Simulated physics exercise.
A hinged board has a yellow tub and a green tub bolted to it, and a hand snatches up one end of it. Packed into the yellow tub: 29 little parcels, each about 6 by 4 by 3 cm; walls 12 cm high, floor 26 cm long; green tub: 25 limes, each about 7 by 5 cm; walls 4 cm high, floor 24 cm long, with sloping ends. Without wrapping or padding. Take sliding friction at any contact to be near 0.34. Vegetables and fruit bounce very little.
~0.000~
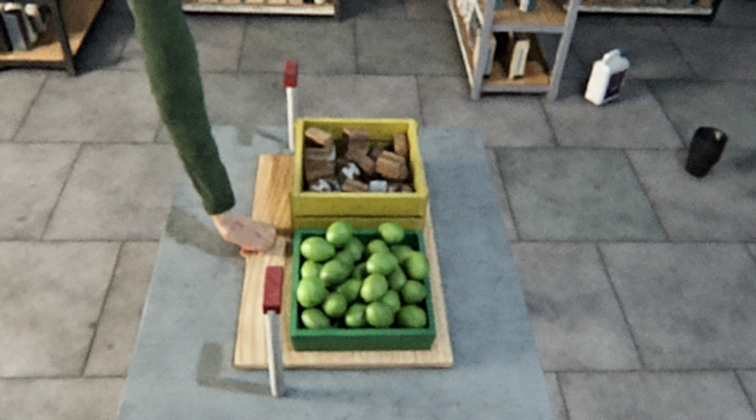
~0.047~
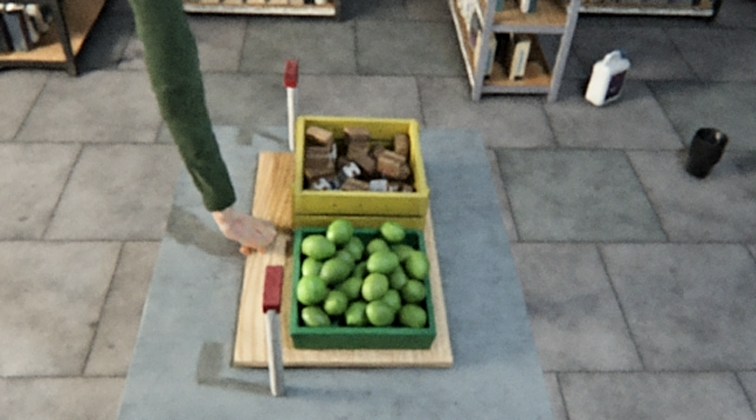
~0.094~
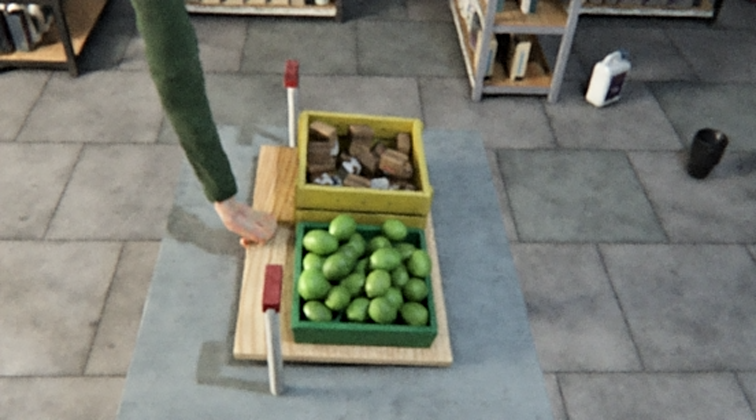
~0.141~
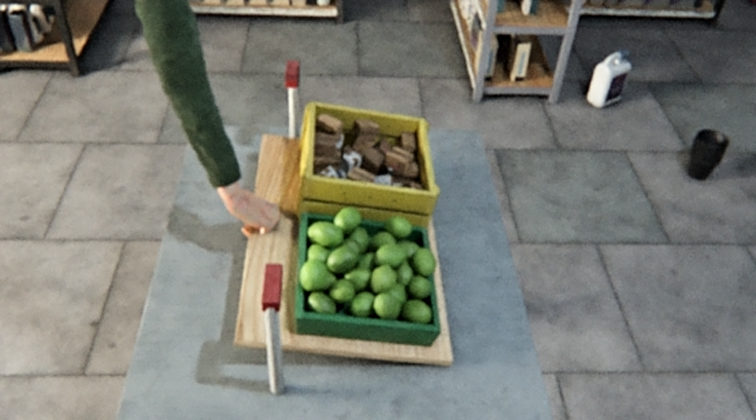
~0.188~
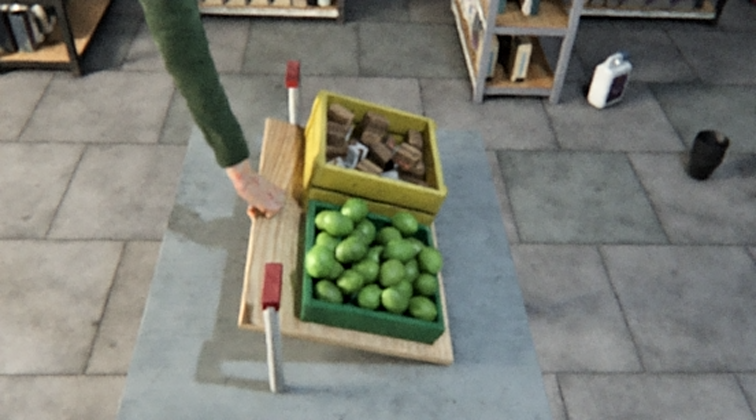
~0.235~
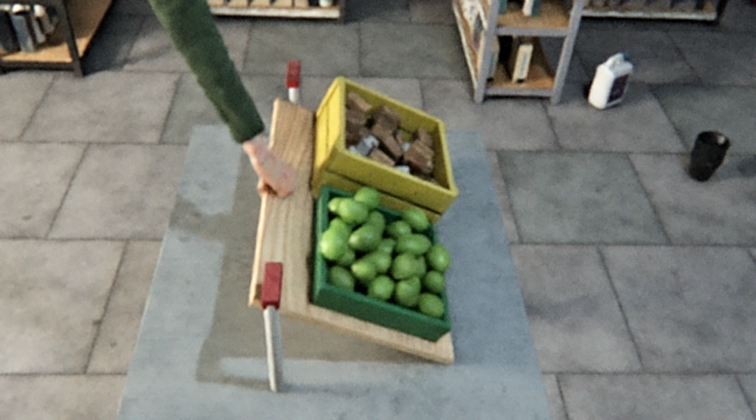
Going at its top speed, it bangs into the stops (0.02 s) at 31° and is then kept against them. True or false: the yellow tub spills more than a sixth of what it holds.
False.
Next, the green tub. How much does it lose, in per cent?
About 60 percent for the green tub.
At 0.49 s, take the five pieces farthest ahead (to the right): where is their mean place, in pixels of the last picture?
Mean position approx. (470, 264).
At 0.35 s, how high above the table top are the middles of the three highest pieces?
About 26 cm.
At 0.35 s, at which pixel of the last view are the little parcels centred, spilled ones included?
They're centred near (403, 149).
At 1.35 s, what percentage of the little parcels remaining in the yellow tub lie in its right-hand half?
Near 90 per cent.
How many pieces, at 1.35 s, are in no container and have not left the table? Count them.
About 6 of them.
After 0.25 s, the board meets the red stops.
After 0.35 s, tilt 31°; 0 of 29 out of the yellow tub and 1 of 25 out of the green tub.
After 0.49 s, tilt 31°; 0 of 29 out of the yellow tub and 5 of 25 out of the green tub.
After 0.75 s, tilt 31°; 1 of 29 out of the yellow tub and 14 of 25 out of the green tub.
Outcome (at 1.35 s), 2 of 29 out of the yellow tub and 15 of 25 out of the green tub. Asked share, 2 of 29, 7 per cent.
